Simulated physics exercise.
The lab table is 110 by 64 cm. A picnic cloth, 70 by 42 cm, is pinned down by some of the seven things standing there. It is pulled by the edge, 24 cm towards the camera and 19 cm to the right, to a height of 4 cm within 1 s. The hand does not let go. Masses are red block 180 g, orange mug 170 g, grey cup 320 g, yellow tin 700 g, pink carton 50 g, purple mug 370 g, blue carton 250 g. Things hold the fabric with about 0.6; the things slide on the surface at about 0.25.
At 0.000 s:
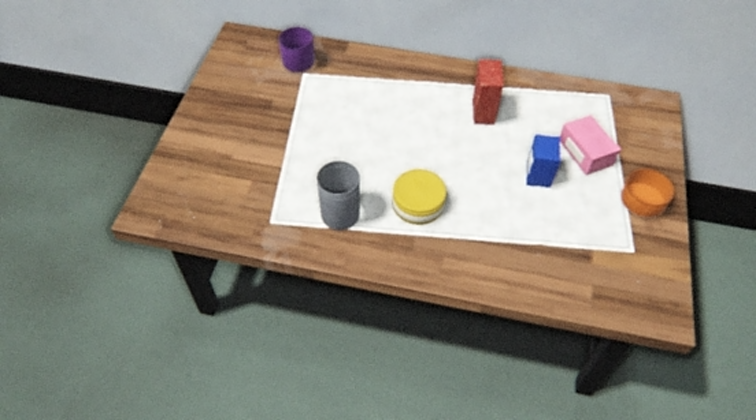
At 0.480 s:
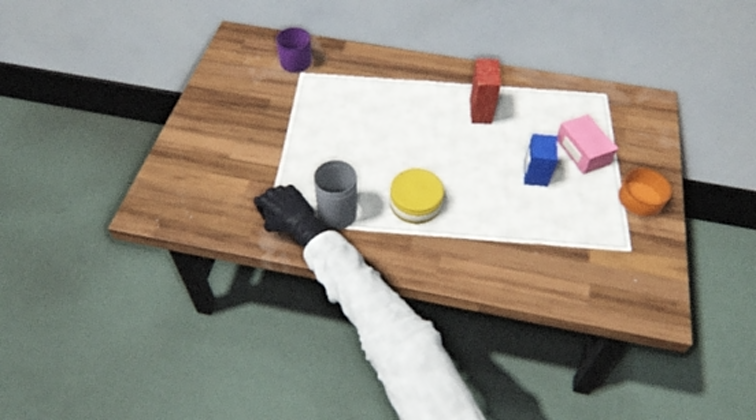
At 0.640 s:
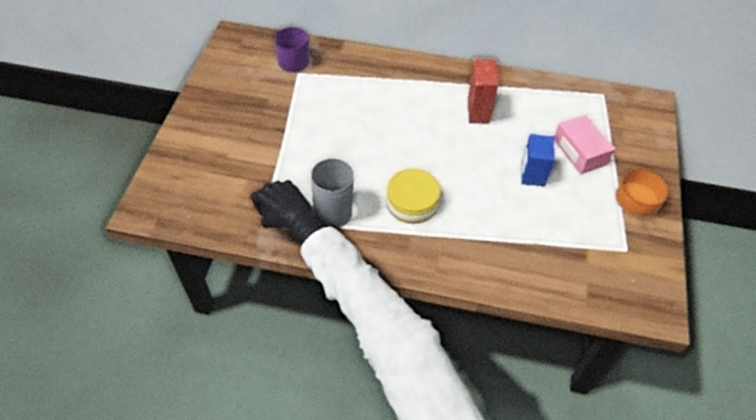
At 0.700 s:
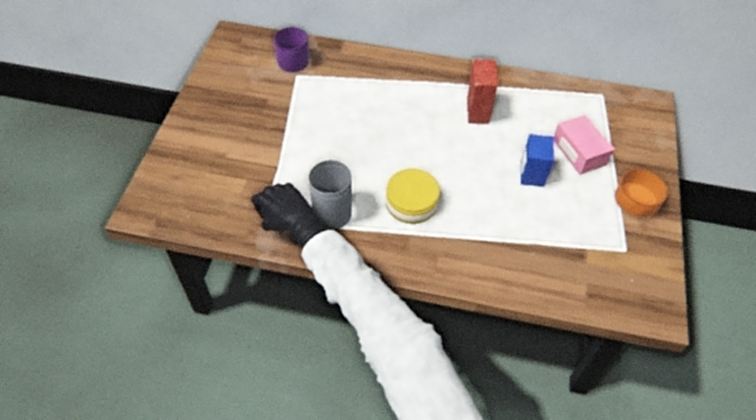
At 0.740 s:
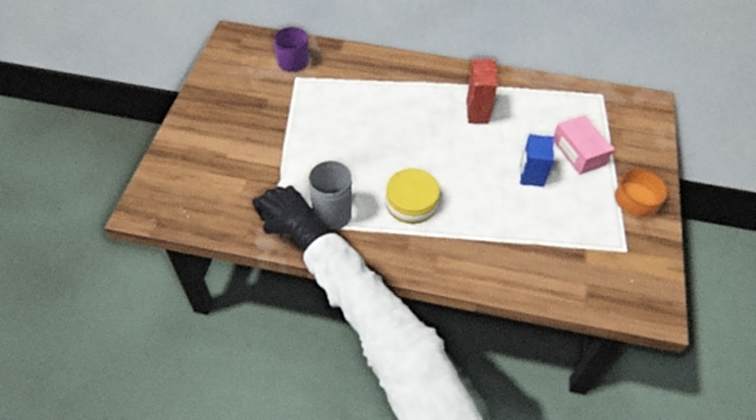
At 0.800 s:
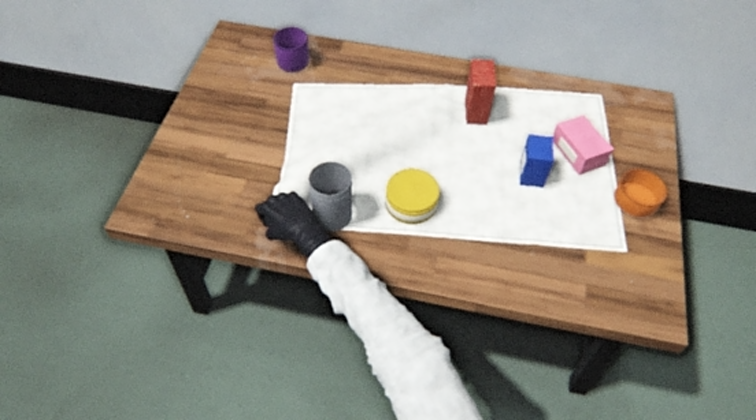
A black-gloved hand in a white sleeve reached in to the near left corner of the white cloth on the wooden table and tugged it slightly, while the cups, cartons and yellow tin barely moved.
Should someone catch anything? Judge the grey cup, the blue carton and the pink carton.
Result: Grey cup drops off, blue carton stays on, pink carton stays on.
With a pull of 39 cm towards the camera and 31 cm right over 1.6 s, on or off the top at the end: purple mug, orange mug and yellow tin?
In that case: Purple mug remains, orange mug remains, yellow tin goes over.
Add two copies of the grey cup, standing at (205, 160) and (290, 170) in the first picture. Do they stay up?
In that order: Stays up, falls off.
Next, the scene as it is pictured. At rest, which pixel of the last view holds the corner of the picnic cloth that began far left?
Near (227, 213).
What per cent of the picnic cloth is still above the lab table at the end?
Some 90 per cent of it.
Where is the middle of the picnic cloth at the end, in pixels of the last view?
Near (426, 187).
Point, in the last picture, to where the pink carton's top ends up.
Near (527, 119).
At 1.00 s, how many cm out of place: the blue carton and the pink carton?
About: Blue carton 2 cm, pink carton 2 cm.
At 1.0 s, 100 % of the picnic cloth is still over the top; grey cup 5 cm off its start, pink carton 3 cm off its start, blue carton 1 cm off its start.
At 1.2 s, 95 % of the picnic cloth is still over the top; grey cup 13 cm off its start, pink carton 6 cm off its start, blue carton 3 cm off its start.
At 1.4 s, 90 % of the picnic cloth is still over the top; grey cup on its side, 27 cm off its start at (389, 324), pink carton 10 cm off its start at (540, 120), blue carton 5 cm off its start at (517, 147).
At 1.6 s, 90 % of the picnic cloth is still over the top; grey cup over the edge, pink carton 12 cm off its start, blue carton 7 cm off its start.
At 3.2 s, 90 % of the picnic cloth is still over the top; grey cup over the edge, pink carton 12 cm off its start at (527, 119), blue carton 7 cm off its start at (509, 148), red block 19 cm off its start at (418, 113).
